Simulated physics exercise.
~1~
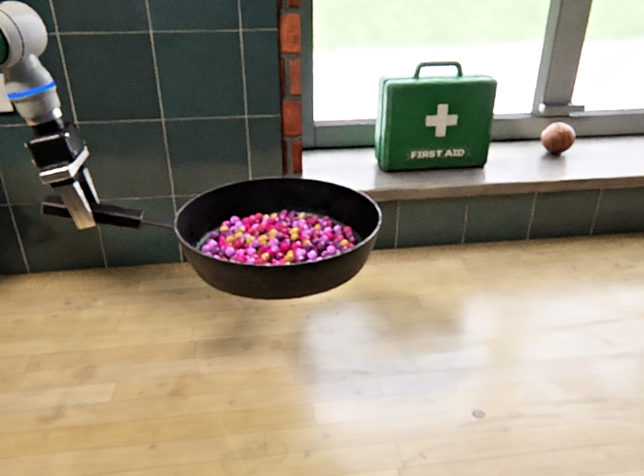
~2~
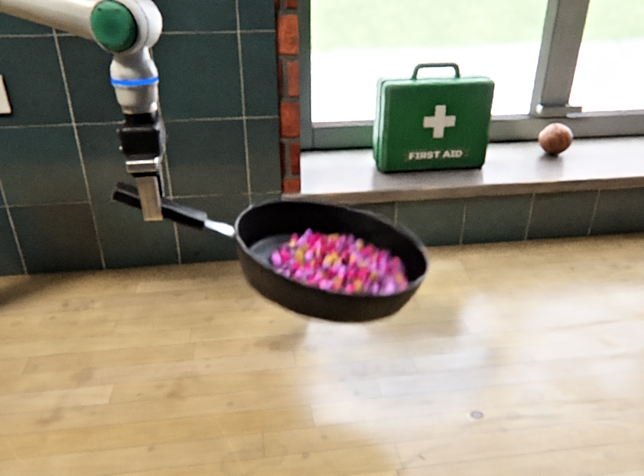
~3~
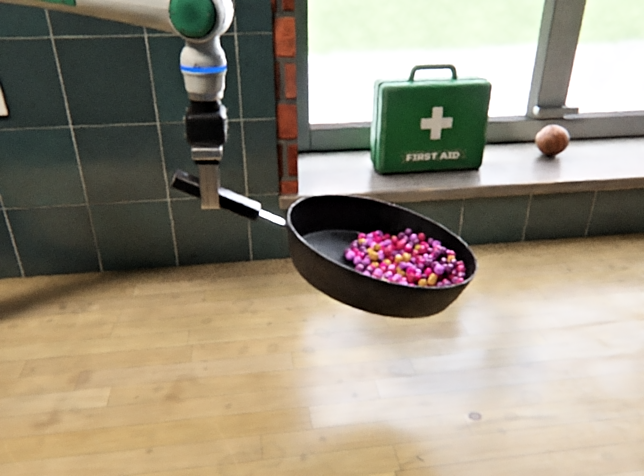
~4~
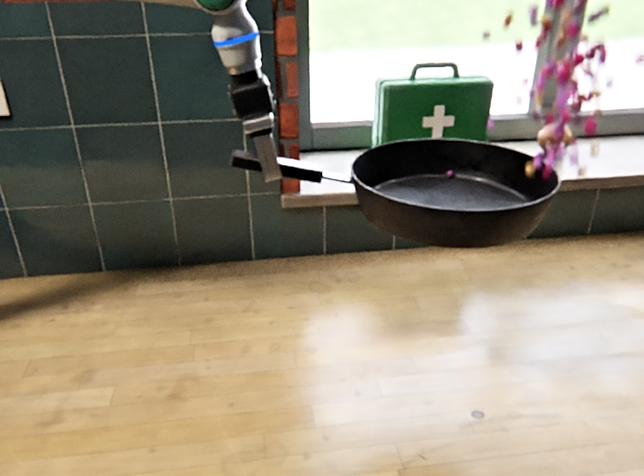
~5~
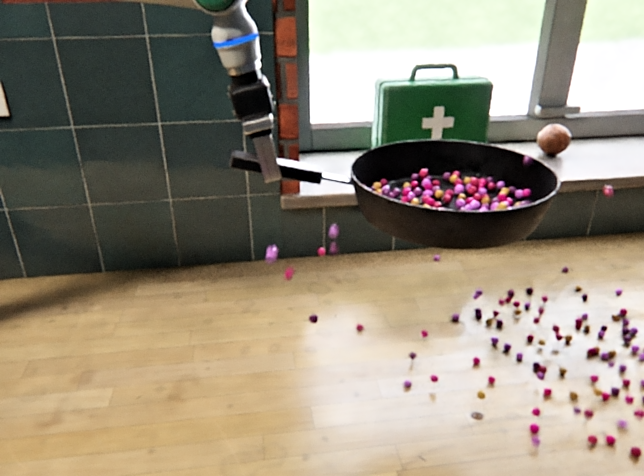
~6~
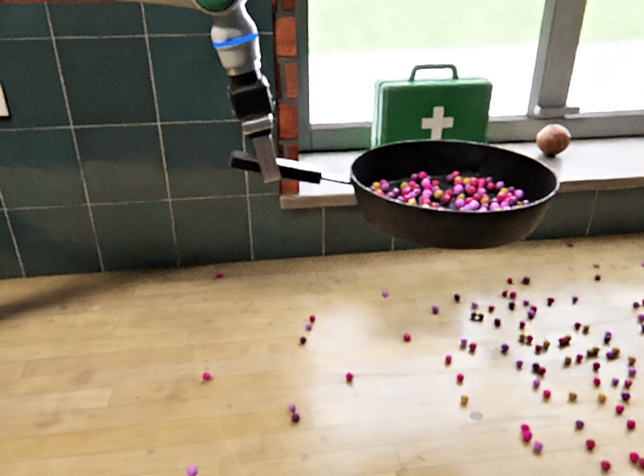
The clip shows a robot arm moving a black frying pan of small pink, purple and yellow sweets rightward above a wooden surface, tilting it, then tossing them upward; some land back in the now still pan, while many others scatter across the surface.
